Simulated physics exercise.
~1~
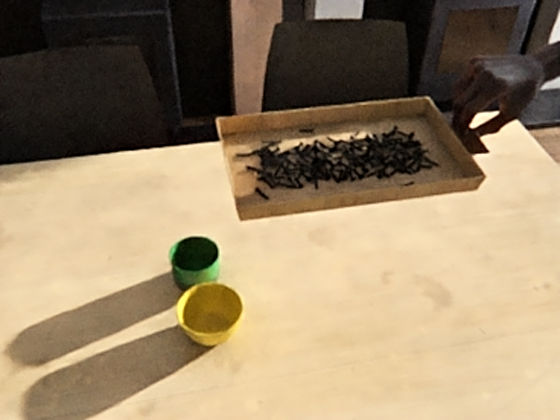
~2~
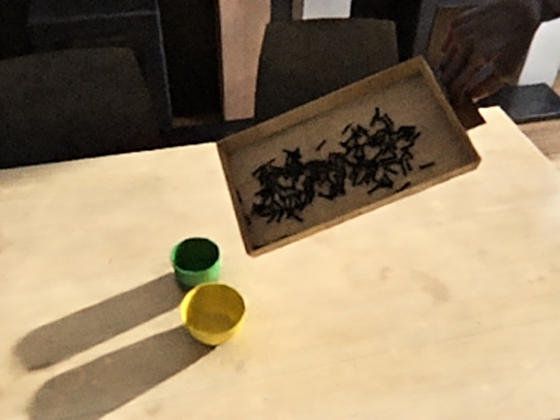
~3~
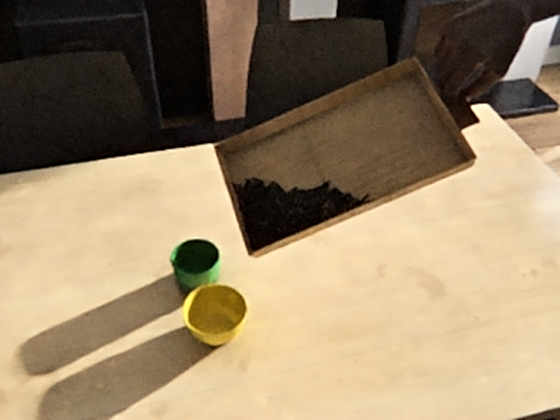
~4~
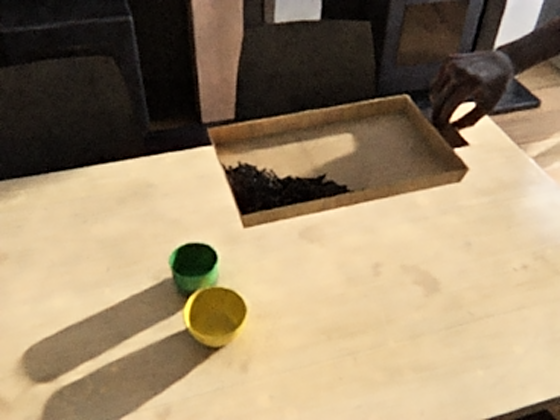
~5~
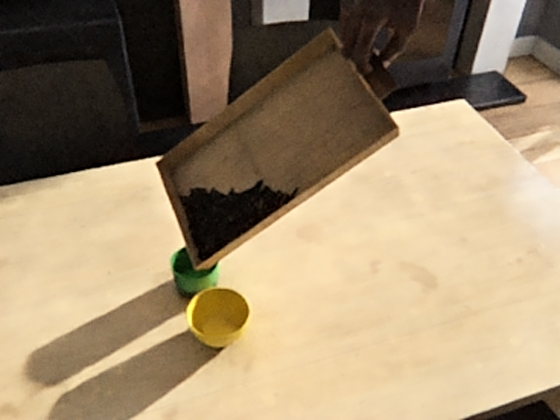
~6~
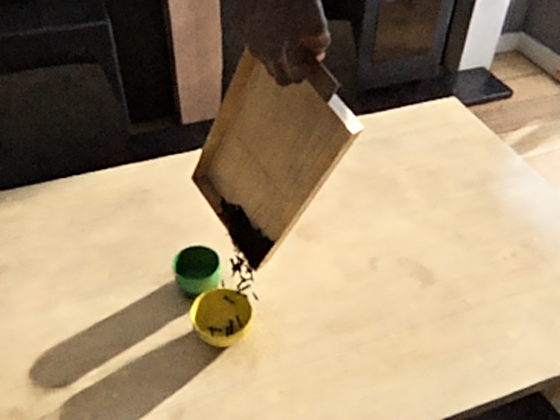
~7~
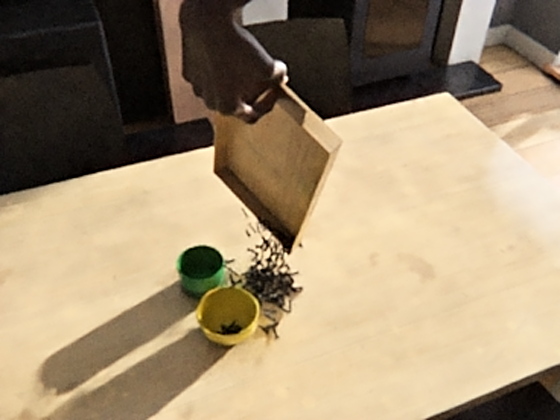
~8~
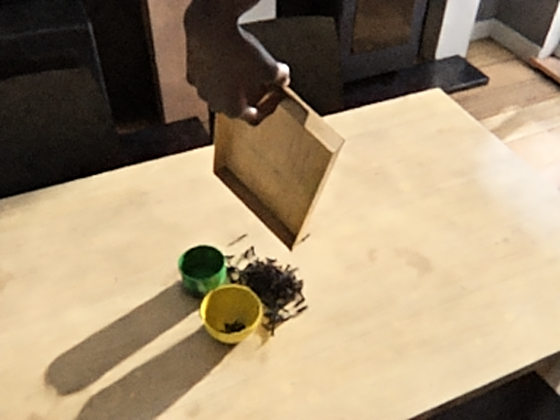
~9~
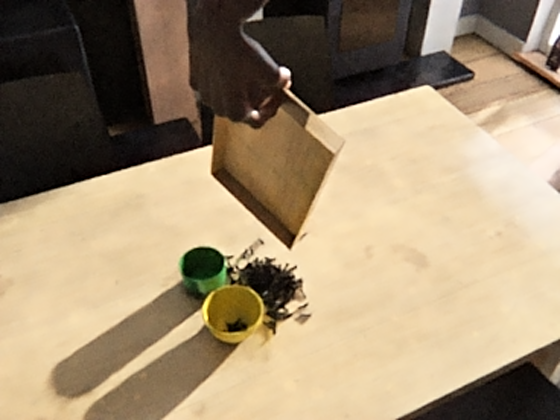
A hand tilts a tray of black screws, spilling most beside a yellow bowl.
